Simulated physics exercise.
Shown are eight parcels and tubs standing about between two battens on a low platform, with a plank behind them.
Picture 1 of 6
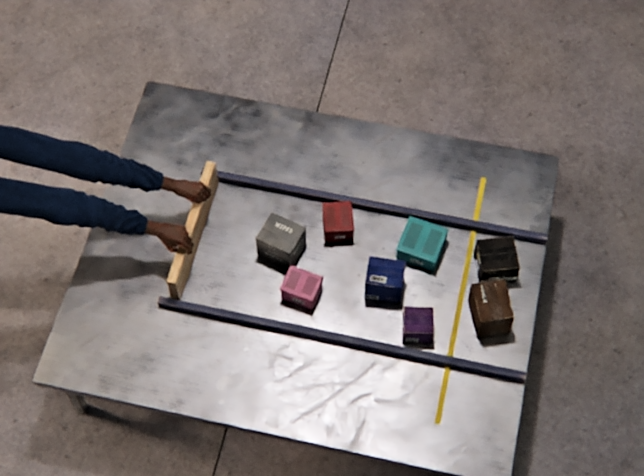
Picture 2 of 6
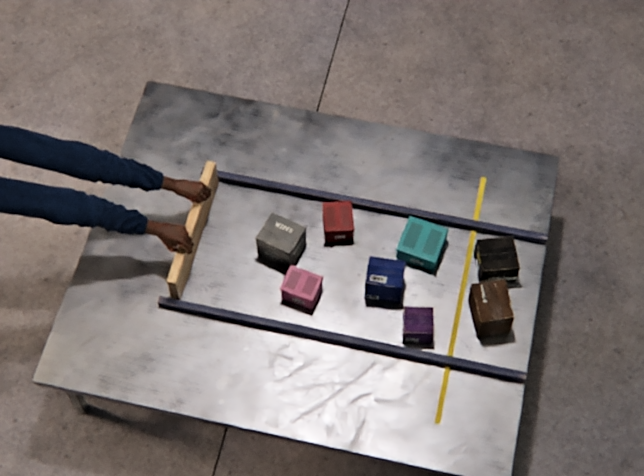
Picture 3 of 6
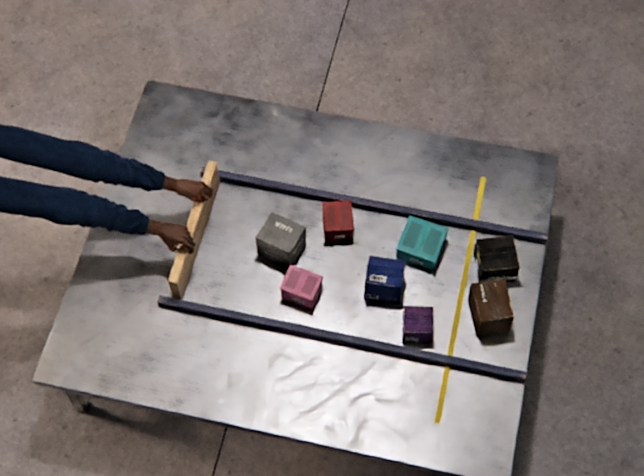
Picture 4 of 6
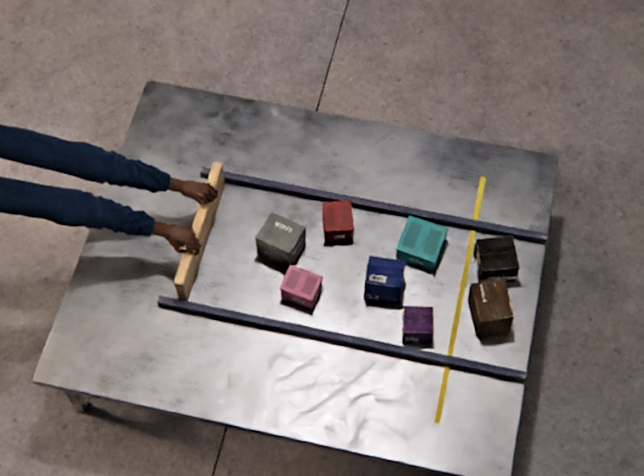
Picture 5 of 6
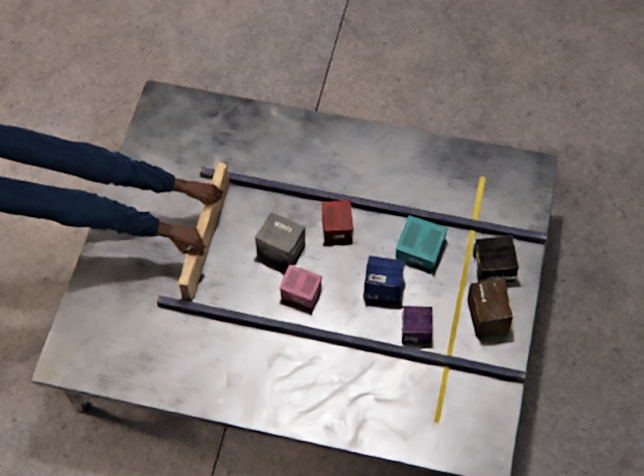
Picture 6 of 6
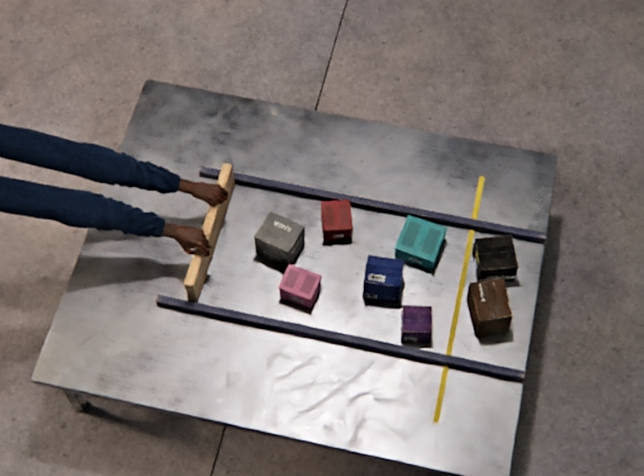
On a low platform, two hands slide a plank slightly right behind eight unmoving parcels and tubs.
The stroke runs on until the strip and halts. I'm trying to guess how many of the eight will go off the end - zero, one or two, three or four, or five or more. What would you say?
Fallen: One or two.
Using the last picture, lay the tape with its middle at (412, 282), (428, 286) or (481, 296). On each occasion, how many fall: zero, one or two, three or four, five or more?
Going through the places as listed, I'd say none, then no fall at all, then three or four.
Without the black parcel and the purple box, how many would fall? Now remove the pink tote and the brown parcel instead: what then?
In the first try 1, in the other 1.
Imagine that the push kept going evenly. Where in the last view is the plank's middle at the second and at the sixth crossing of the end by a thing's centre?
The middle is near (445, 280) first and near (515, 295) after.
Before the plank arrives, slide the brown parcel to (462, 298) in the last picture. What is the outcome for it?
It goes off the edge.
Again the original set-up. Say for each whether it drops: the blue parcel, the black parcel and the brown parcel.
By the finish the blue parcel is still aboard, the black parcel has gone over, the brown parcel has gone over.
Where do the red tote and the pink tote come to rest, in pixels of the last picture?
In the last picture, roughly (487, 240) and (473, 320).
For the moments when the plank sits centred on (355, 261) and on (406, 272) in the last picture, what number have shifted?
Counts: 5, 8.
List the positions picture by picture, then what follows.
In the first frame, brown parcel (491, 308); black parcel (496, 261); purple box (418, 325); plank (194, 230); tape (462, 293).
In the second frame, black parcel (496, 261); plank (194, 230).
In the third frame, purple box (418, 324); blue parcel (385, 279).
In the fourth frame, brown parcel (490, 308); grey box (281, 241).
In the fifth frame, black parcel (495, 260); pink tote (301, 287).
In the sixth frame, brown parcel (489, 307); black parcel (495, 260); purple box (416, 324); plank (211, 232); tape (460, 292).
Soon after, none off yet; brown parcel at rest near (489, 307); black parcel at rest near (495, 260); purple box at rest near (416, 324).
After that, none off yet; brown parcel displaced a little near (506, 313); black parcel displaced about its own width near (521, 264); purple box displaced about its own width near (455, 336).
In the end, the number that fall off is one or two; gone, black parcel and brown parcel.
